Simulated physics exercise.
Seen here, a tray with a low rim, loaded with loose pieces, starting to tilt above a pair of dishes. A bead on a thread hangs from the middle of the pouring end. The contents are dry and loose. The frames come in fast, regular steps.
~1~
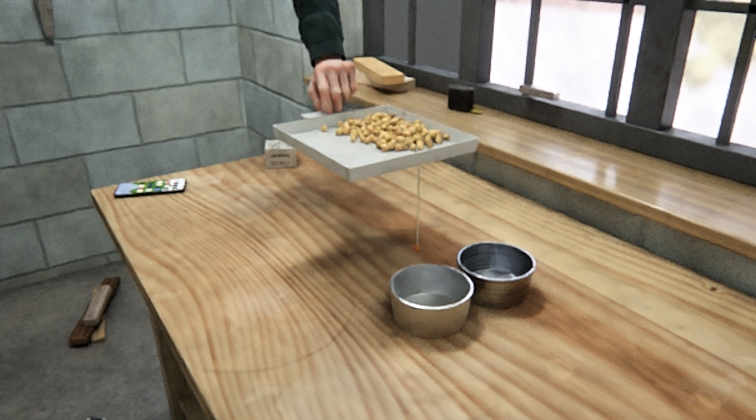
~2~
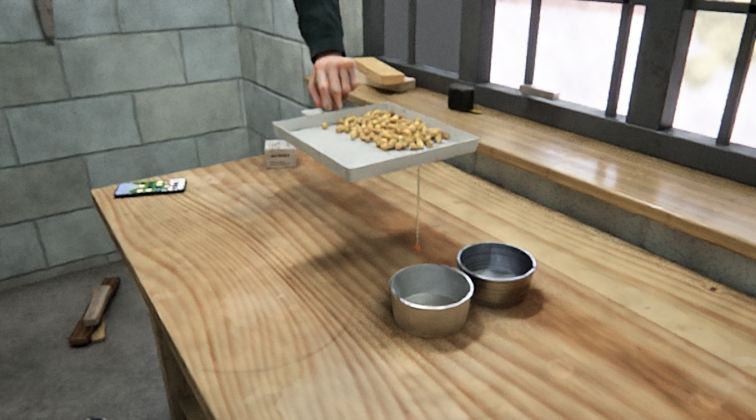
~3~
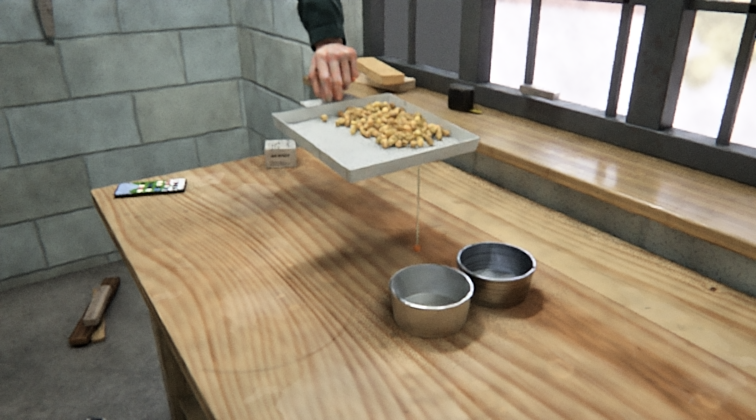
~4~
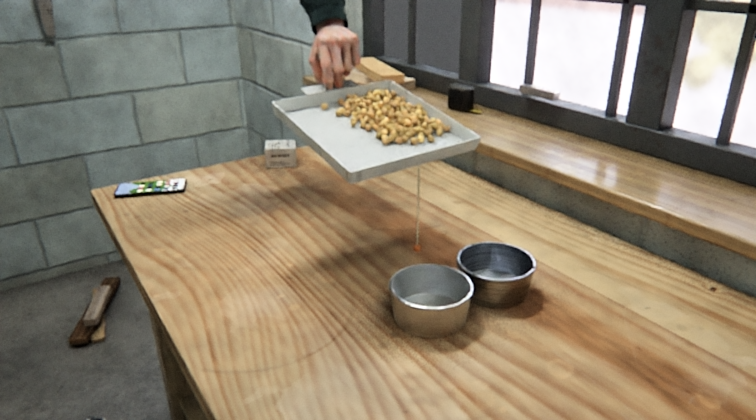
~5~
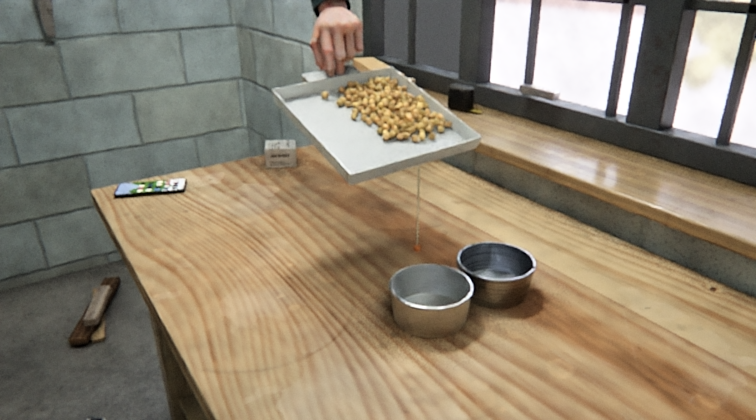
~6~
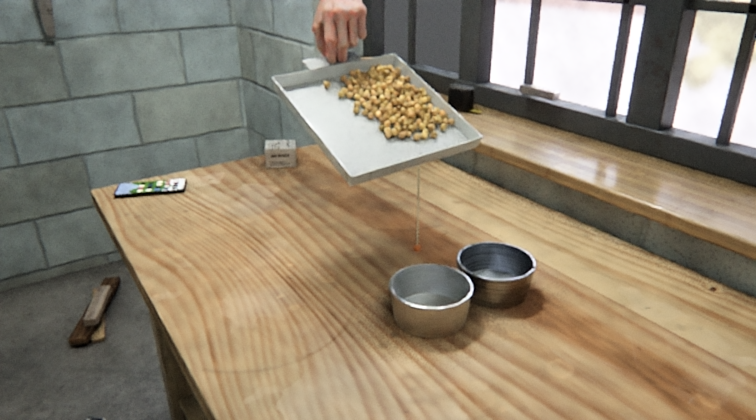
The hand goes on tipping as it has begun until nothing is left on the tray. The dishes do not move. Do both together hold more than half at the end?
They take more than half between them.
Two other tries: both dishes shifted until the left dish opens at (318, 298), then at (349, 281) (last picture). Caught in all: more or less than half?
In turn: Not half; less than half.
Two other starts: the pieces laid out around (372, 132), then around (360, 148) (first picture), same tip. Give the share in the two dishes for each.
Roughly 70 per cent, and 50 per cent.
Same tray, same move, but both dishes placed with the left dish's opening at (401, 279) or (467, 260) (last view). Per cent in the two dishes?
About 60 and 20 per cent.
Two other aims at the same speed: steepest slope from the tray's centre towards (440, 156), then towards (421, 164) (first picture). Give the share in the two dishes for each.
The first gives 40 %, the second 80 %.
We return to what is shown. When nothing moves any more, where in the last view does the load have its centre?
Roughly at (433, 314).
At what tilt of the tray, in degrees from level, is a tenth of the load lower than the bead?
At about 90°.
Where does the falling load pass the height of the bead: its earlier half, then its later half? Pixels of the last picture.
Around (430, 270) and then (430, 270).
Just after the last frame, tray tipped steeply; almost all on the tray; about a tenth in the air.
A moment on, tray tipped past a quarter turn; the larger part on the tray; about a tenth in the left dish; just a few in the right dish; about a tenth outside both; about a tenth in the air.
Further on, tray tipped past a quarter turn; roughly half in the left dish; roughly a quarter in the right dish; roughly a third outside both; just a few in the air.
When it is over, tray tipped past a quarter turn; roughly half in the left dish; roughly a quarter in the right dish; roughly a third outside both; just a few in the air.
